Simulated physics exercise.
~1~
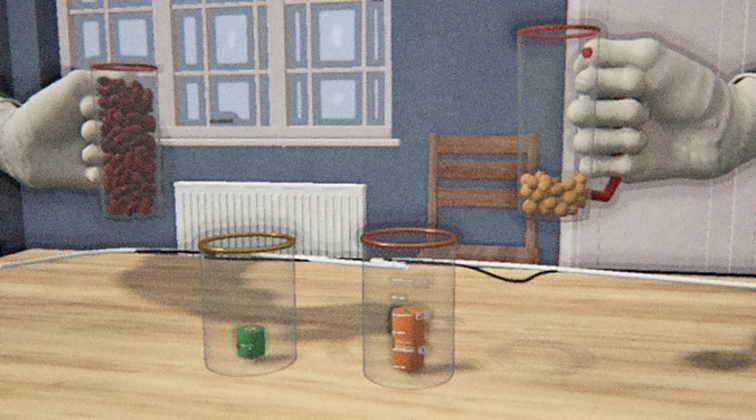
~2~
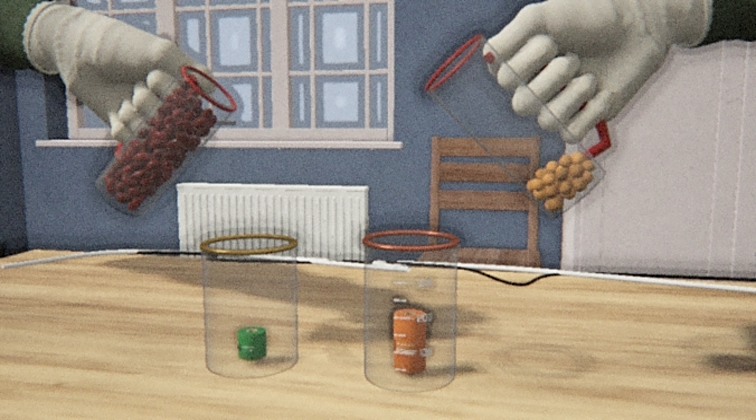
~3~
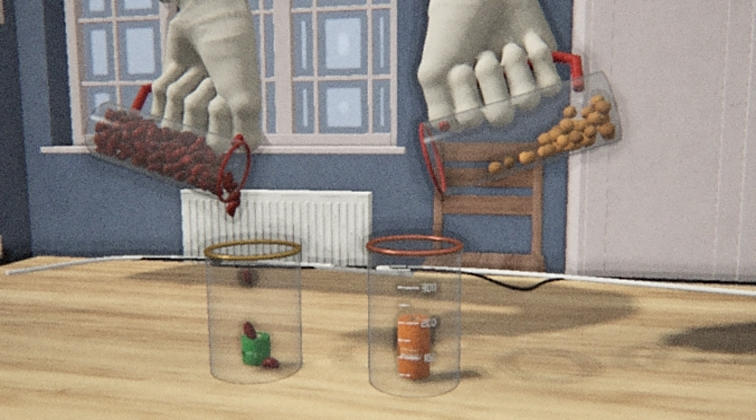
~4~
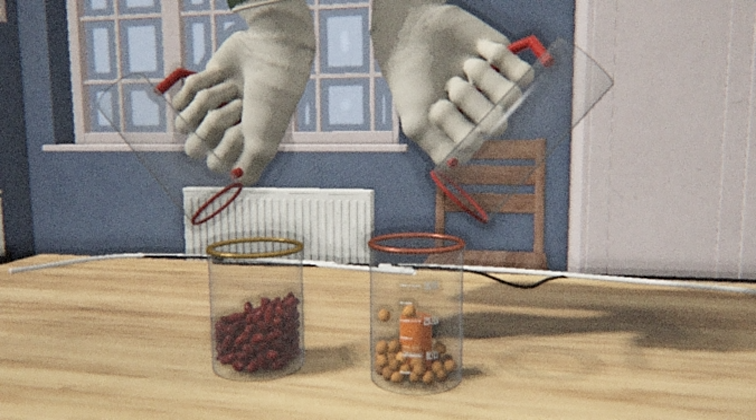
Two pale gloved hands hold clear cups above a wooden table, the left one packed with dark red beans and the right one holding a small heap of tan balls. Below them stand two clear containers, a small green object inside the left and a taller orange one inside the right. The hands tilt the cups inward until they lie on their sides, and the first red beans drop around the green object. Both cups then tip upside down and empty. The beans bury the green object, while the tan balls gather low around the orange one, which still shows.
